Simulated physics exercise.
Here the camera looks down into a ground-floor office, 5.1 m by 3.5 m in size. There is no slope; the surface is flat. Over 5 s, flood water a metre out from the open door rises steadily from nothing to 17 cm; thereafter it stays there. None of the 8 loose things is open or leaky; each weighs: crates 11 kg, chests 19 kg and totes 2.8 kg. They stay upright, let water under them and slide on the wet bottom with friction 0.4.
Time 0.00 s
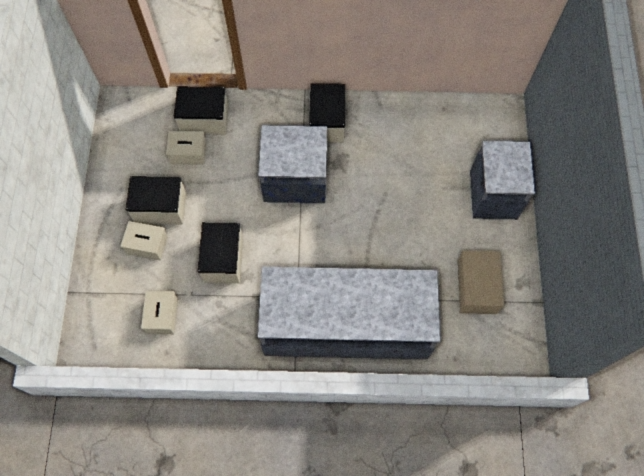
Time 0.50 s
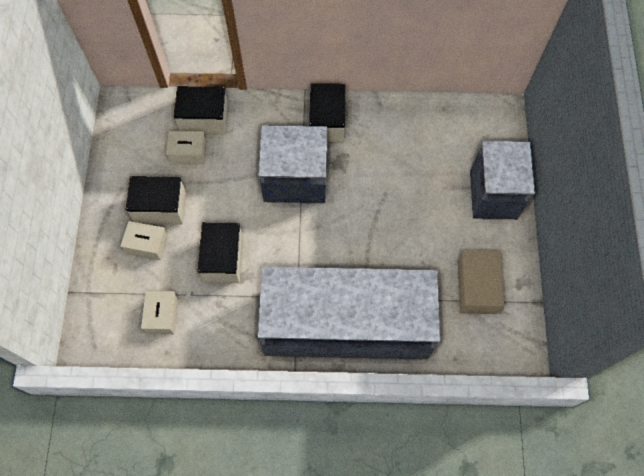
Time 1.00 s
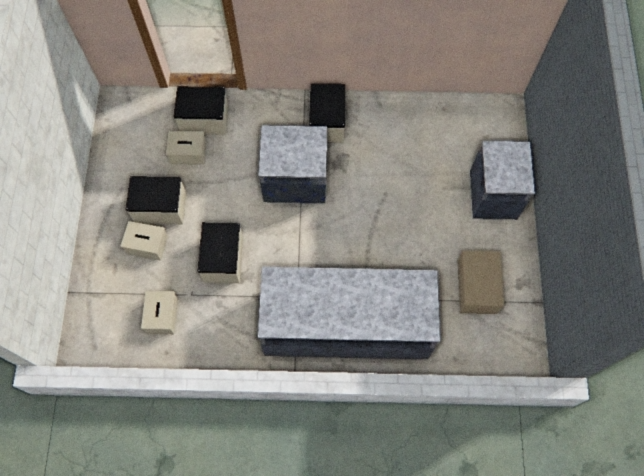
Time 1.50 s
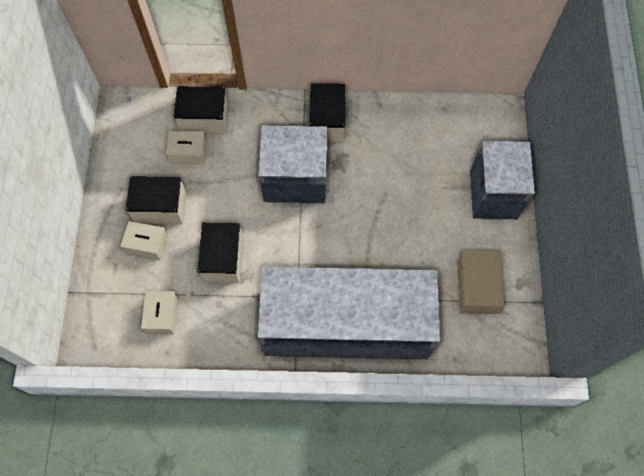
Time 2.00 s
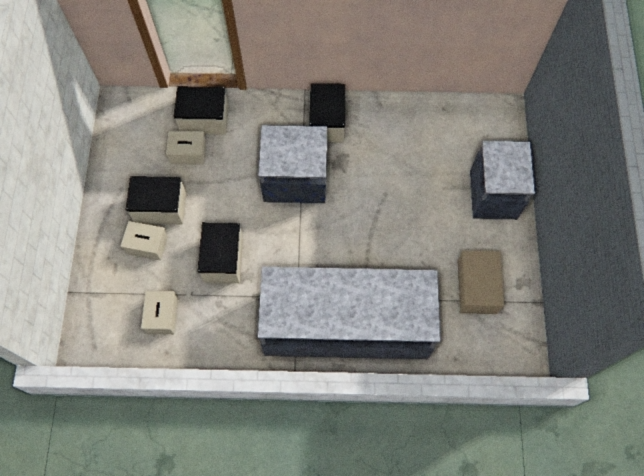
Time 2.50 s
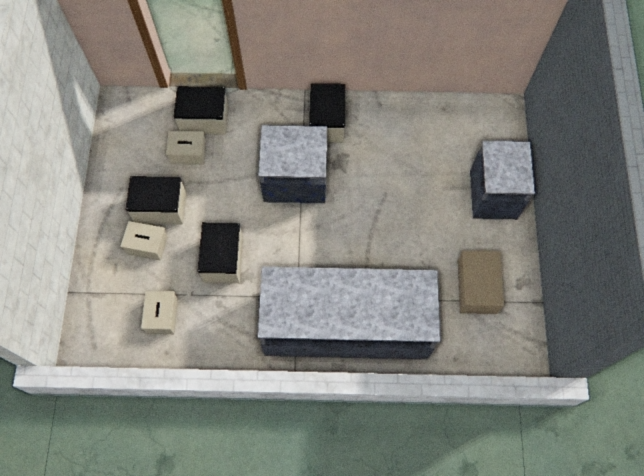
Ground-floor office seen from above, with dark-topped boxes and grey blocks staying still while greenish water spreads across the ground outside.
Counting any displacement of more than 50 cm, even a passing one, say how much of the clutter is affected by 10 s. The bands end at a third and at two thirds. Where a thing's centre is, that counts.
Some of them.
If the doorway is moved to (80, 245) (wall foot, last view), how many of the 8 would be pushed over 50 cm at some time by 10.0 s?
That would give 3.
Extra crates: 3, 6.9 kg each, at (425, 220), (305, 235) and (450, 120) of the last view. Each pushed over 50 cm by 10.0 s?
Respectively, lower, lower and lower.
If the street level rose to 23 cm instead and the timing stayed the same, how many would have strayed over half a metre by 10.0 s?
That would make 5 of them.
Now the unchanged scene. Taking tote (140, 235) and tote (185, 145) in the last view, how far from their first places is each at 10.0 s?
In turn: 80 cm, 60 cm.
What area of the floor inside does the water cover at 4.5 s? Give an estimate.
At that time the wet patch spans about 2.5 m2.
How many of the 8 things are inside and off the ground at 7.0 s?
Then: 0.
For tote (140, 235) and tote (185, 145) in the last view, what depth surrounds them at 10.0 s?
Depth approx. 3 cm / 6 cm.
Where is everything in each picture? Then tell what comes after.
In the first frame, a crate at (483, 278), on the bottom; a chest at (219, 247), on the bottom; water covers 0.0 m2; 0 of 8 have shifted.
In the second frame, a crate at (483, 278), on the bottom; a chest at (219, 247) rests on the ground; 0.0 m2 under water; 0 of 8 have shifted.
In the third frame, a crate at (483, 278) rests on the ground; a chest at (219, 247) rests on the ground; water covers 0.0 m2; 0 of 8 have shifted.
In the fourth frame, a crate at (483, 278) rests on the ground; a chest at (219, 247), on the bottom; water covers 0.0 m2; 0 of 8 have shifted.
In the fifth frame, a crate at (483, 278), on the bottom; a chest at (219, 247), on the bottom; water covers 0.0 m2; 0 of 8 have shifted.
In the sixth frame, a crate at (483, 278), on the bottom; a chest at (219, 247), on the bottom; 0.1 m2 under water; 0 of 8 have shifted.
After 3.5 s 0 of 8 are over 50 cm from their spots; 0 afloat.
After 4.5 s 0 of 8 are over 50 cm from their spots; 0 afloat.
After 7.0 s 0 of 8 are over 50 cm from their spots; 0 afloat.
After 10.0 s 4 of 8 are over 50 cm from their spots, and 4 have been at some point; 3 afloat.
